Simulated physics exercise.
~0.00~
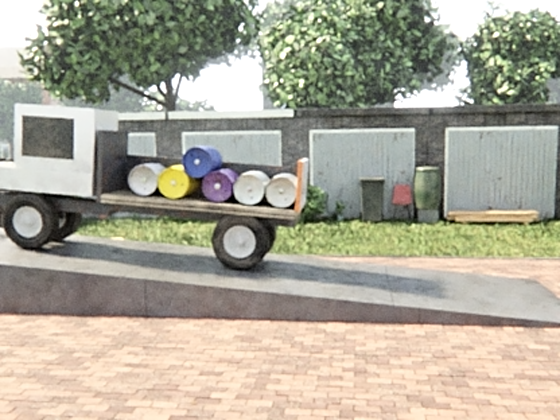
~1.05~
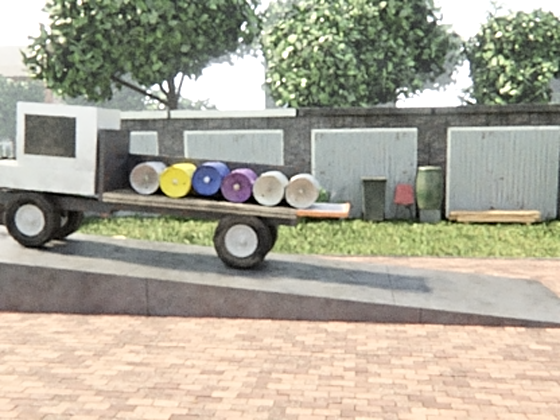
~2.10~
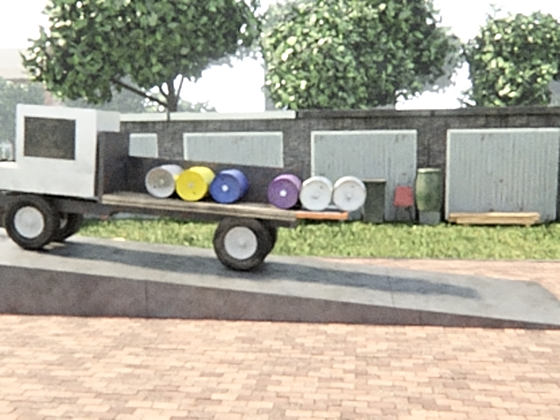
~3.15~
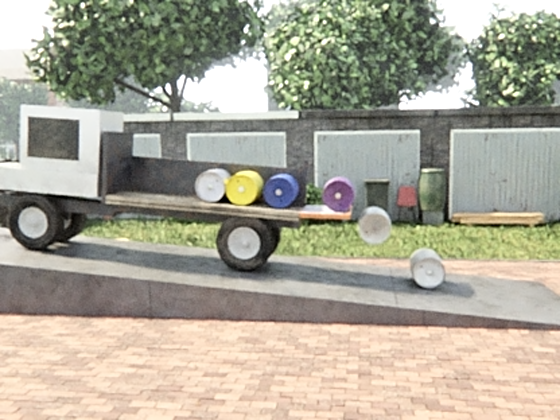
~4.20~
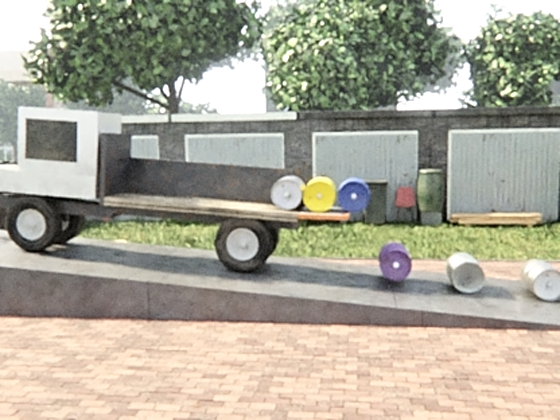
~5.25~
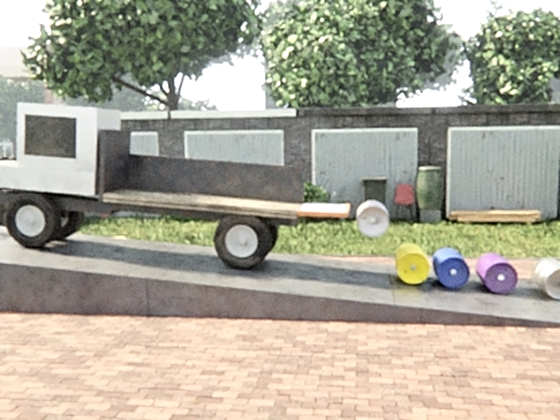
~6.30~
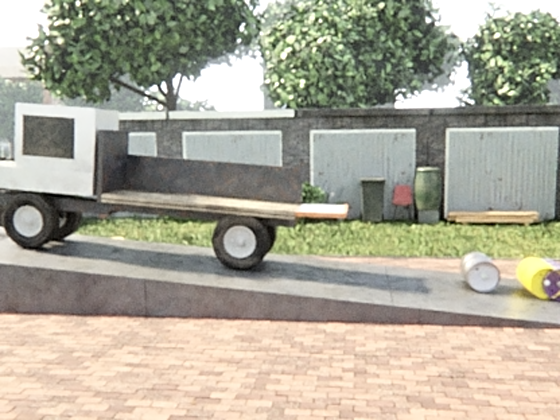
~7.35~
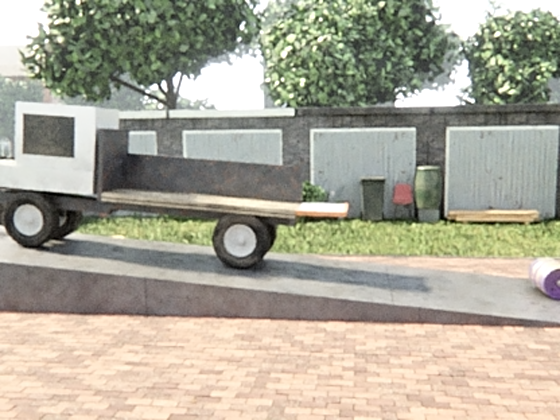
To begin with, a flatbed pickup stands on a ramp with its back end to the right, carrying six kegs, the blue one perched above the yellow and purple ones. The tailgate drops open, and the blue keg sinks down between its neighbors as the row spreads out. All of them roll right along the bed, and two pale kegs go over the gate's edge first. The purple one drops next, followed by the blue, the yellow and a last pale keg. They roll away down the slope, leaving the bed empty and the purple keg among those at the far right.
